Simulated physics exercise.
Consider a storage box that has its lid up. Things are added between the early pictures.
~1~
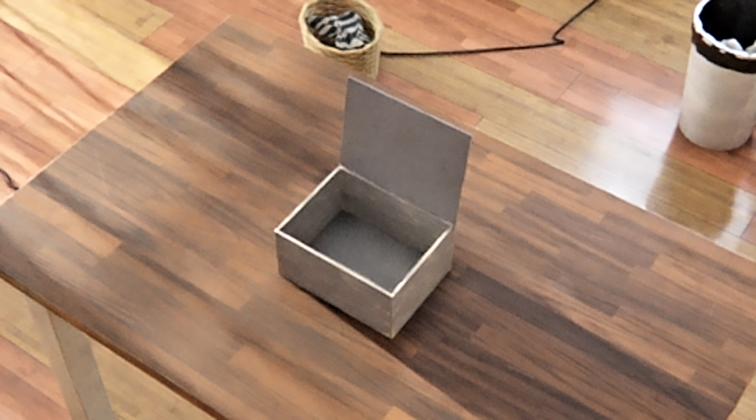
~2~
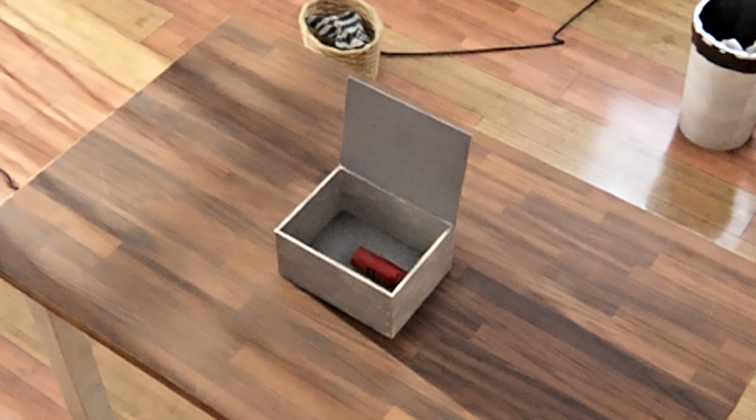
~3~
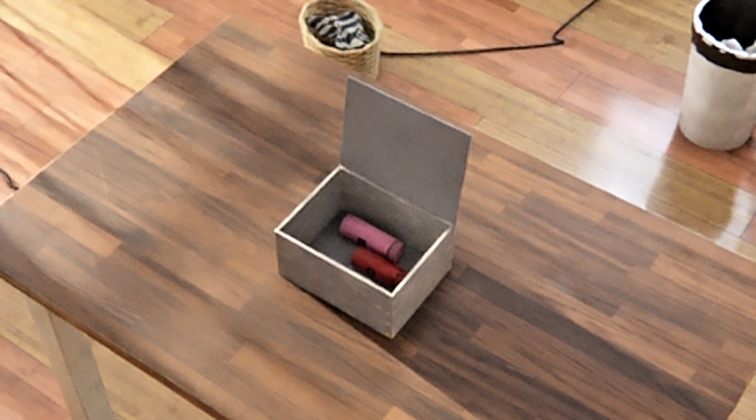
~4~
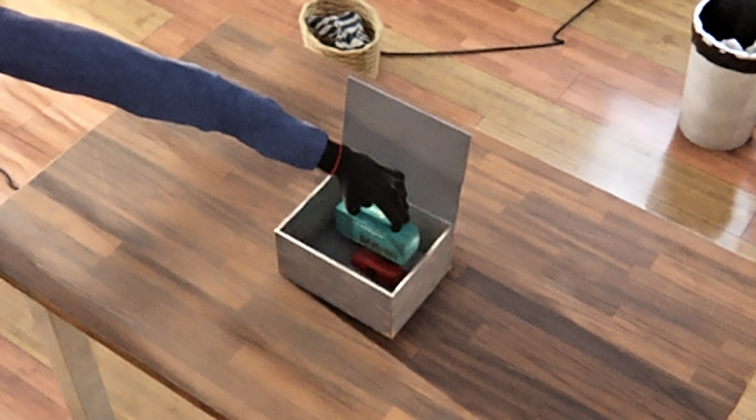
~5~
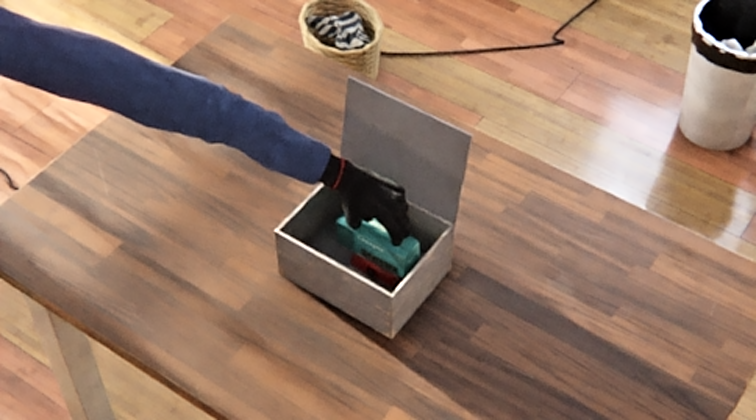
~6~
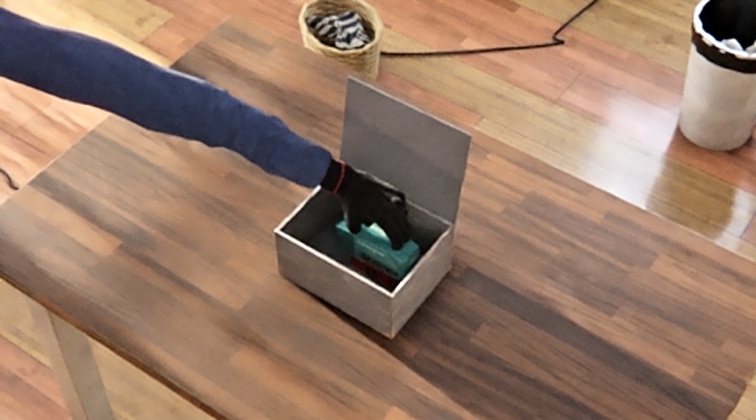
Inside an open box, red and pink cylinders appear, then a gloved hand lowers a turquoise carton.
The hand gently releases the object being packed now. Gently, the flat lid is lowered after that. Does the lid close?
The lid goes all the way down.
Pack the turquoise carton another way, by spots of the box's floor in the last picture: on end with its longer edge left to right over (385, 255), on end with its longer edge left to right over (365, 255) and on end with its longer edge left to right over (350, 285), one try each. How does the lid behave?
Case one, the lid lies closed; case two, it lies closed; case three, it is kept from closing.
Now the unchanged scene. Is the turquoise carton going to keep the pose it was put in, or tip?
In the end, the turquoise carton winds up askew.
Then, 0.80 s on from there, lid starting down; turquoise carton turned 44° from how it was put near (381, 255); red shaker shifted about its own width; pink shaker shifted a little.
Then, 1.50 s on from there, lid 64° above the rim; turquoise carton turned 50° from how it was put near (382, 253); red shaker shifted well along; pink shaker shifted a little.
Then, 2.10 s on from there, lid 20° above the rim; turquoise carton turned 50° from how it was put near (382, 253); red shaker shifted about its own width; pink shaker shifted a little.
In the end, lid shut; toppled in the box, turquoise carton; moved from the start, red shaker; pink shaker unmoved. At the end, from the last picture's camera, turquoise carton near (382, 253).
